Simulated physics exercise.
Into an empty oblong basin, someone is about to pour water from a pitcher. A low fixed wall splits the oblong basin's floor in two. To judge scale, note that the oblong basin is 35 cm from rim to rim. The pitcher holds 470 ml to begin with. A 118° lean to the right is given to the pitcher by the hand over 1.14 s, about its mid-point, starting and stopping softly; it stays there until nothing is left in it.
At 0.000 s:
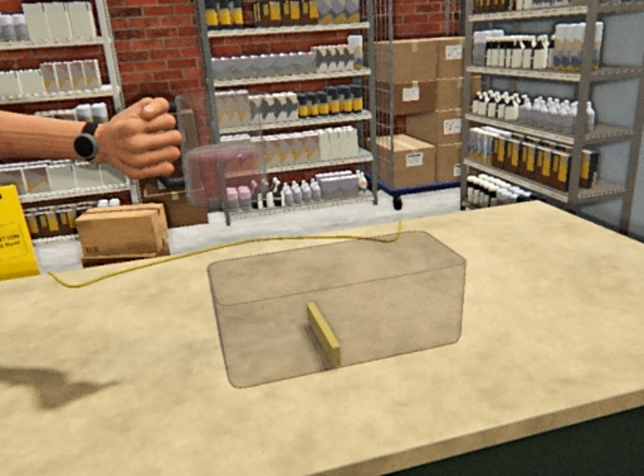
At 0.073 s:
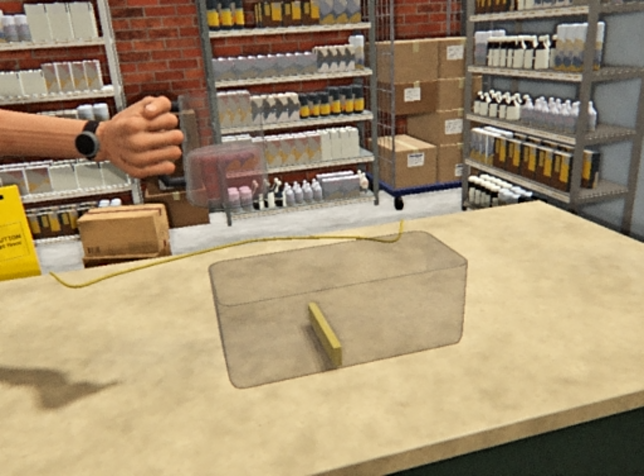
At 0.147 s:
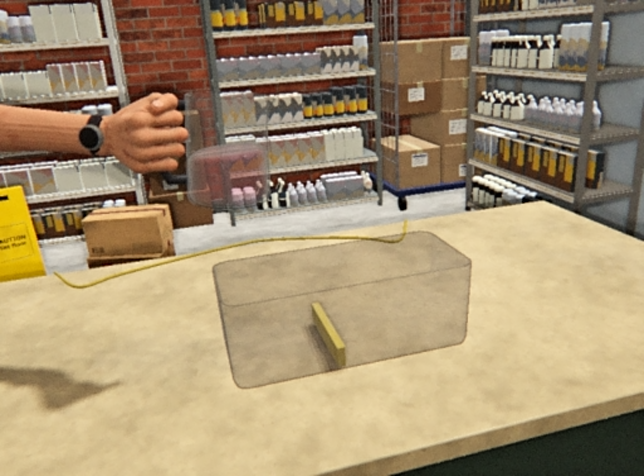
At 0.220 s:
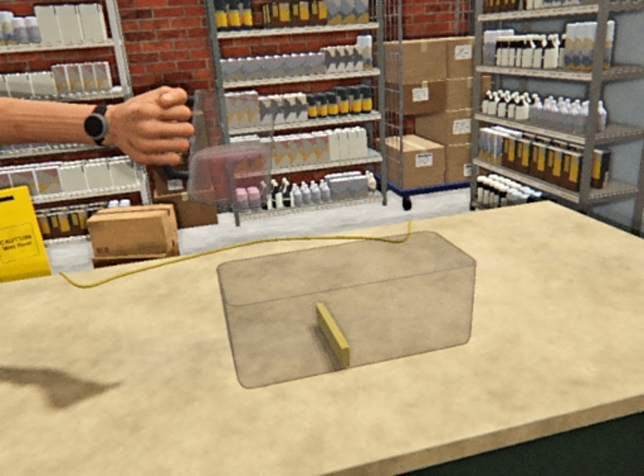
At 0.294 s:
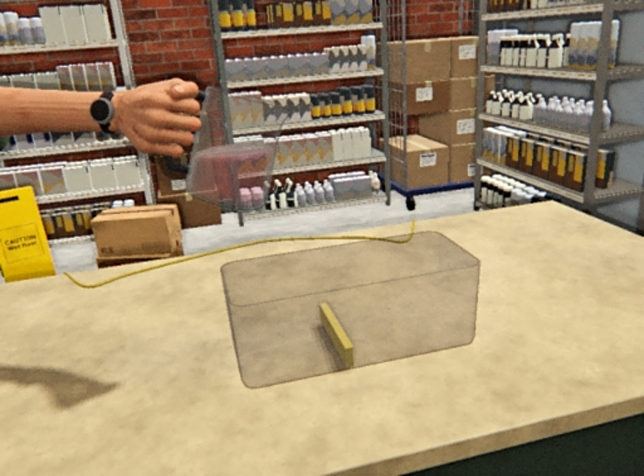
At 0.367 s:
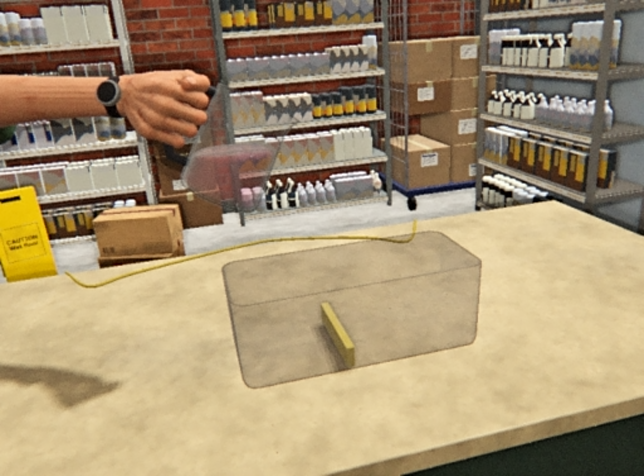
A hand wearing a dark watch held a clear pitcher of pinkish water above a table and tilted it rightward, barely at first, then further, beside an empty see-through basin with a yellow strip inside.
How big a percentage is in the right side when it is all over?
Roughly 87 per cent is in the right side.
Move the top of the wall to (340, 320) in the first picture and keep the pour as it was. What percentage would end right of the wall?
Estimate: About 55 percent.
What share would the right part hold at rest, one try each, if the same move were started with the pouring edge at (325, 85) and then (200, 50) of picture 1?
Some 80 and 10 per cent, in that order.
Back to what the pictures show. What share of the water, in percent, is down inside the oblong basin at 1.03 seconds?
Near 54 per cent of the total.
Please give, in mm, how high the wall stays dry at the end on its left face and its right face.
Left roughly 28 mm; right roughly 16 mm.
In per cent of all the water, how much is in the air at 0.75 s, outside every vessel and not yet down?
Some 12 per cent, I reckon.
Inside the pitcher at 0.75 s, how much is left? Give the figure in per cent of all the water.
I'd put it near 88 percent.
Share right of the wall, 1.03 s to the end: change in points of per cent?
It goes higher by about 36 %.
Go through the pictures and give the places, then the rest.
In the first frame, it leans 0°; its right rim is at (266, 92); the water meets the walls at (185, 154) and (259, 146); the oblong basin's rim runs from (211, 285) to (445, 246); the wall's top is at (322, 324).
In the second frame, it leans 1°; its right rim is at (269, 93); the water meets the walls at (186, 155) and (260, 146).
In the third frame, it leans 5°; its right rim is at (276, 97); the water meets the walls at (189, 156) and (264, 147).
In the fourth frame, it leans 11°; its right rim is at (285, 102); the water meets the walls at (193, 156) and (268, 147).
In the fifth frame, it leans 18°; its right rim is at (294, 110); the water meets the walls at (193, 157) and (272, 147).
In the sixth frame, it leans 28°; its right rim is at (300, 120); the water meets the walls at (189, 159) and (274, 148).
Then, 0.75 s in, the tilt is 87° and 88 per cent is still to pour, 0 is left of the wall and 0 right of it.
Then, 1.03 s in, the tilt is 115° and 23 per cent is still to pour, 2 is left of the wall and 51 right of it.
Then, 1.32 s in, the tilt is 118° and 0 per cent is still to pour, 11 is left of the wall and 85 right of it.
Then, 1.64 s in, the tilt is 118° and 0 per cent is still to pour, 11 is left of the wall and 87 right of it.
Finally, 11 per cent lies left of the wall, 87 right of it and 2 outside.
